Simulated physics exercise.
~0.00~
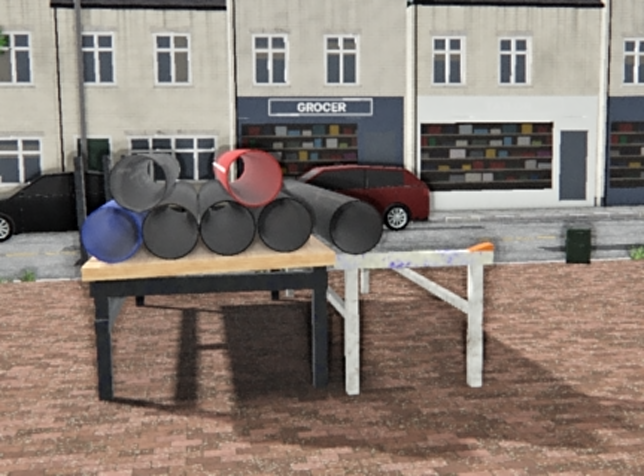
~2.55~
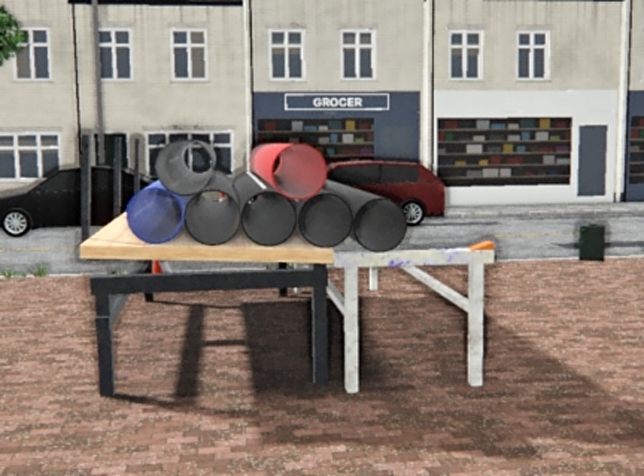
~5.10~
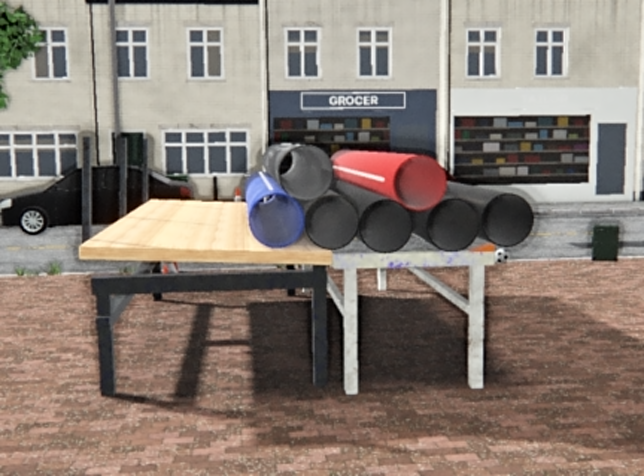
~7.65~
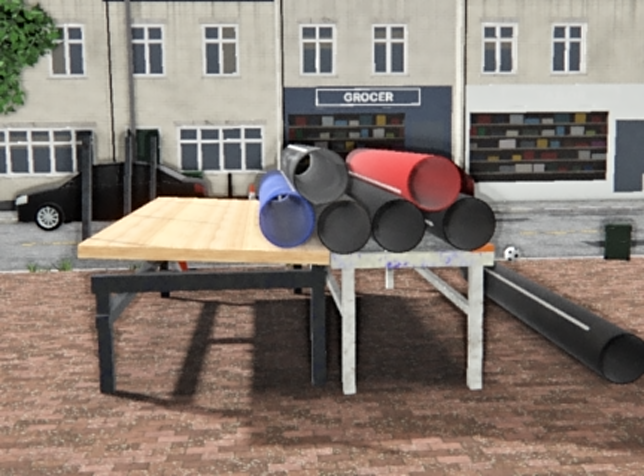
On a brick-paved square across the road from a grocer's shop and parked cars, two tables stand end to end, seen from the side. A stack of plastic pipes sits on the wooden-topped table at left, mostly black, with a blue one at the lower left and a red one on top. The whole stack rolls to the right, crossing onto the pale-legged rack, while the view drifts slightly sideways. One black pipe then drops off the rack's right end onto the paving. The blue pipe and the red one, still up on others, remain on the rack.
